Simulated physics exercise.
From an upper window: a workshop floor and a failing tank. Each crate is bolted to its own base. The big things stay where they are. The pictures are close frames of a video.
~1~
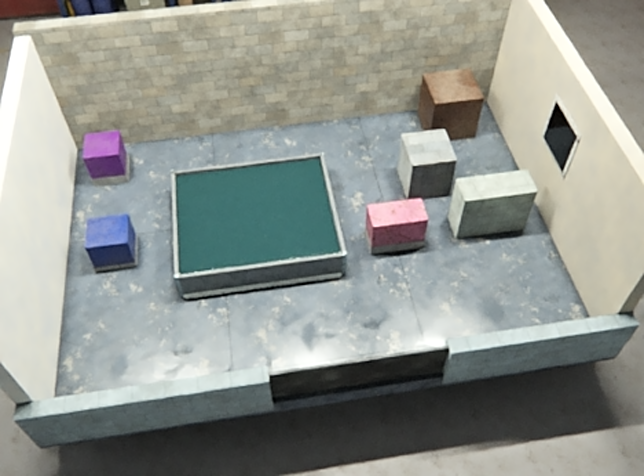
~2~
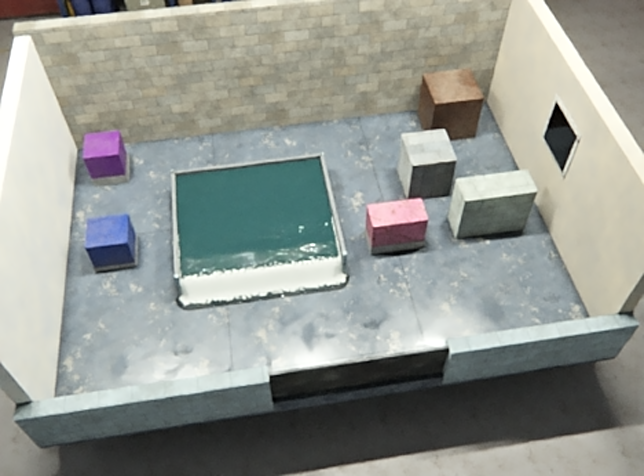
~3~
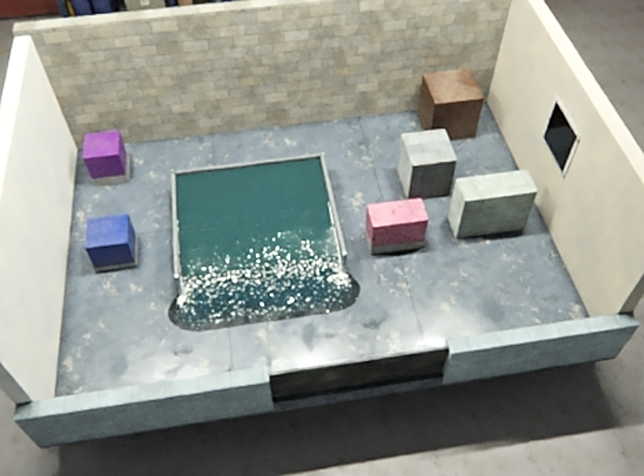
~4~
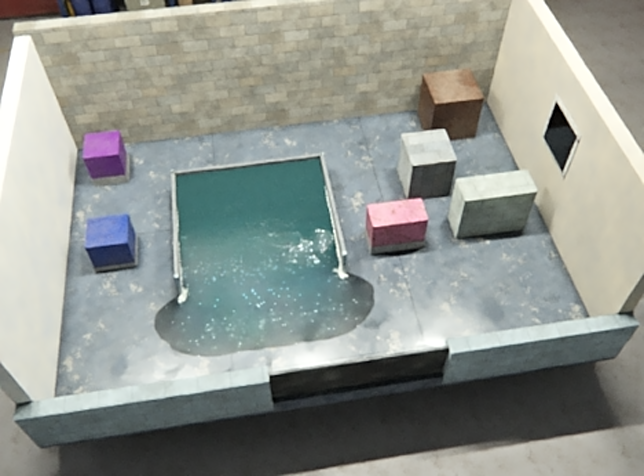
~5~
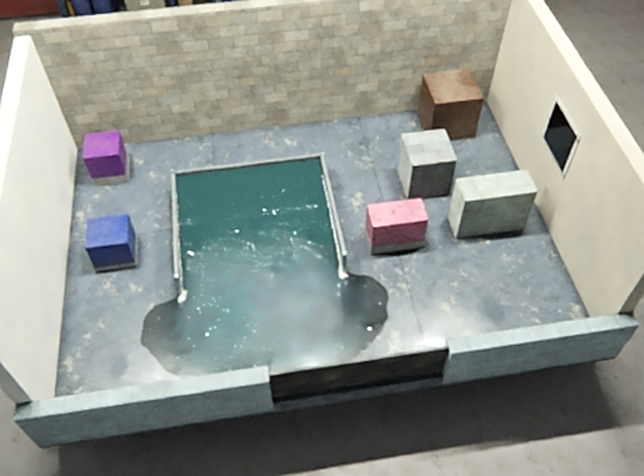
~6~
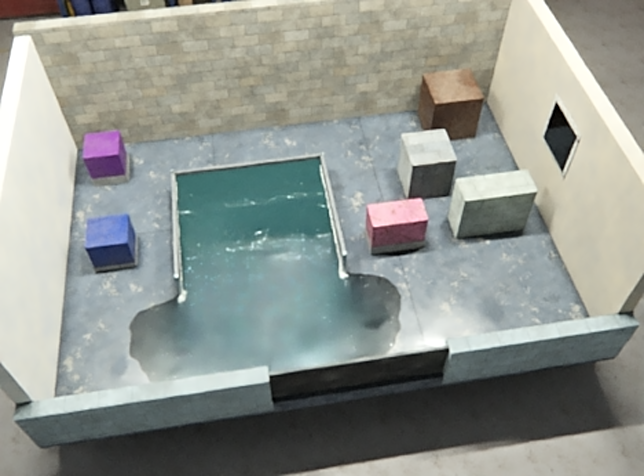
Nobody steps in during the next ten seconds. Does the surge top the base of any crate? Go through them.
The purple crate stays dry; the pink crate stays dry; the blue crate gets wet.
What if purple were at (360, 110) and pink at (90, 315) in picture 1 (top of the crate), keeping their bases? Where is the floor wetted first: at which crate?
I say the crate marked pink.
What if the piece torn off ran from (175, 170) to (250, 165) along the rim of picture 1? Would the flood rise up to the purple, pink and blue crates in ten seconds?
Purple crate is soaked; pink crate escapes it; blue crate gets wet.
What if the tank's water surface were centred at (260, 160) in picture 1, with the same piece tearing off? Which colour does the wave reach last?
That is the purple-painted one.
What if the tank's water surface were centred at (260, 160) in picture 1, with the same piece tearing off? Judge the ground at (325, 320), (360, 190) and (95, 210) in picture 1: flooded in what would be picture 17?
One after the other: Wet, clear, clear.
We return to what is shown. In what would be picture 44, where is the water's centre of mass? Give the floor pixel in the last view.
Around (289, 276).
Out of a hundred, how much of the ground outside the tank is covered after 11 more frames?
Near 25 in a hundred.
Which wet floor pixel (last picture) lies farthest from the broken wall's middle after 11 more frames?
Near (539, 347).
A moment on, water covers 25 % of the floor; the purple crate not reached, the pink crate not reached, the blue crate not reached.
Next, water covers 25 % of the floor; the purple crate not reached, the pink crate not reached, the blue crate not reached.
Then, water covers 50 % of the floor; the purple crate not reached, the pink crate water round its plinth, the blue crate water round its plinth.
Later, water covers 75 % of the floor; the purple crate water round its plinth, the pink crate water round its plinth, the blue crate water round its plinth.
In the end, water covers 100 % of the floor; the purple crate stayed above the water, the pink crate stayed above the water, the blue crate was topped.
